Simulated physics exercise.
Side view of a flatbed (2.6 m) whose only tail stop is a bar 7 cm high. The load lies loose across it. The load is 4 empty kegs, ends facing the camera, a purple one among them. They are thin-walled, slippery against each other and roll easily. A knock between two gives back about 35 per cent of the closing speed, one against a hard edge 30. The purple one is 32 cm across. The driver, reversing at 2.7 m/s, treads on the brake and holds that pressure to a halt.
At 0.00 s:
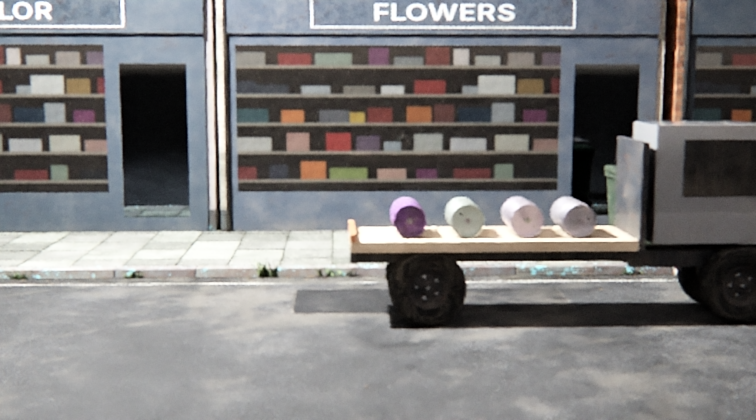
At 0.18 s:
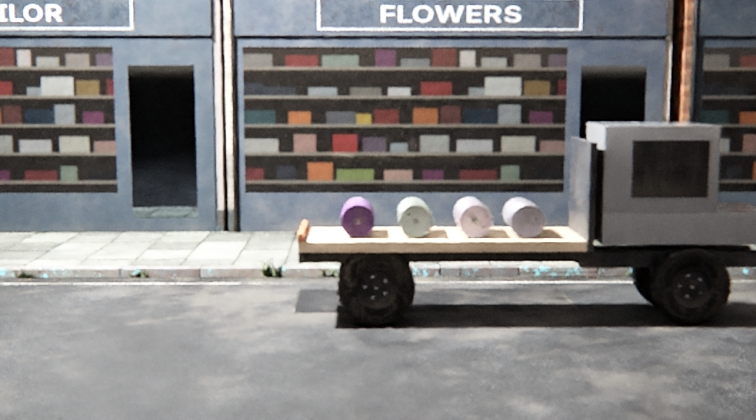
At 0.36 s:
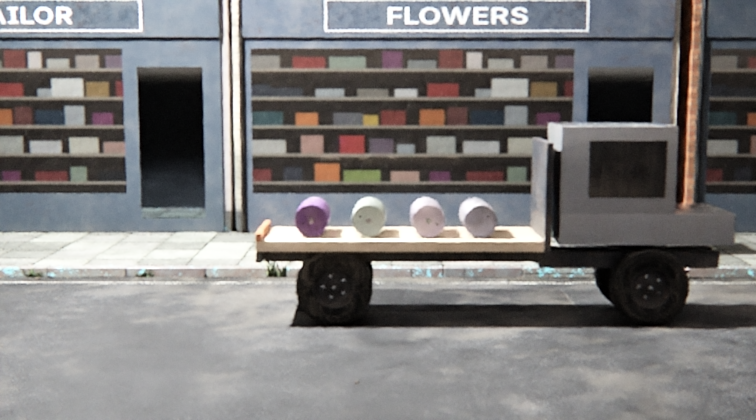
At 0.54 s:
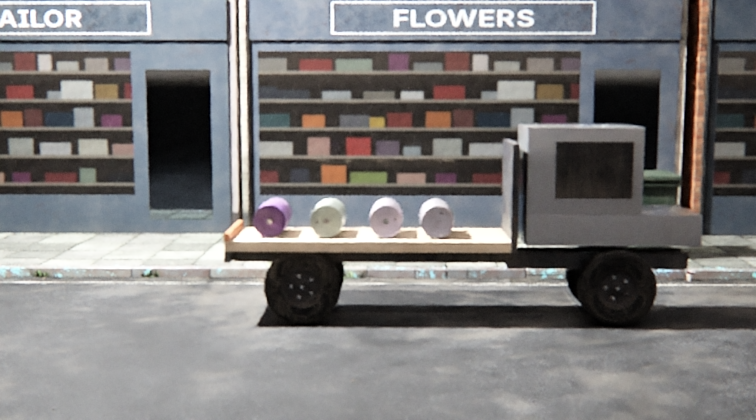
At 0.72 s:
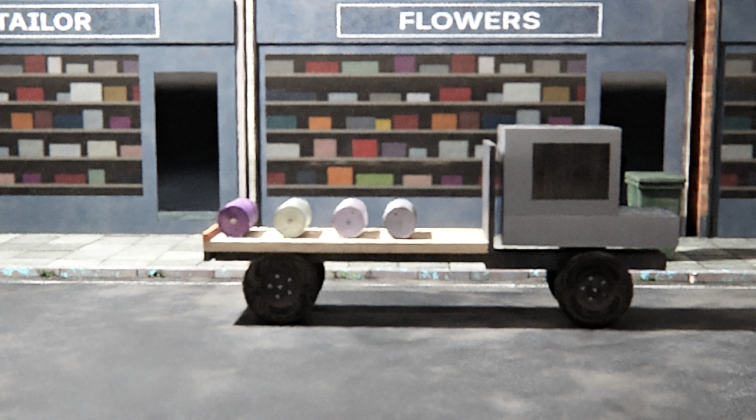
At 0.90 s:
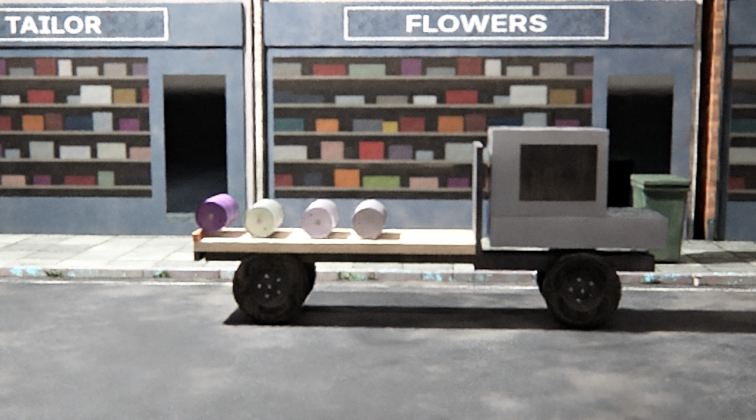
A gray flatbed truck backed left past a row of shops, slowing down, while four small barrels rolled toward the tail of its bed, the purple one leading right up to the low end bar.
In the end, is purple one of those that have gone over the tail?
Purple goes over the tail.
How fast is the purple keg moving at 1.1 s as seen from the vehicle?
Near 0.8 m/s.
By 1.1 s, purple is on the bed, 5 cm from the bar, rolling towards it; 0 of 4 are off.
By 1.2 s, purple is going over the tail; 1 of 4 is off.
By 1.4 s, purple is going over the tail; 1 of 4 is off.
Finally (2.2 s), purple is over the tail and down; 1 of 4 is off.
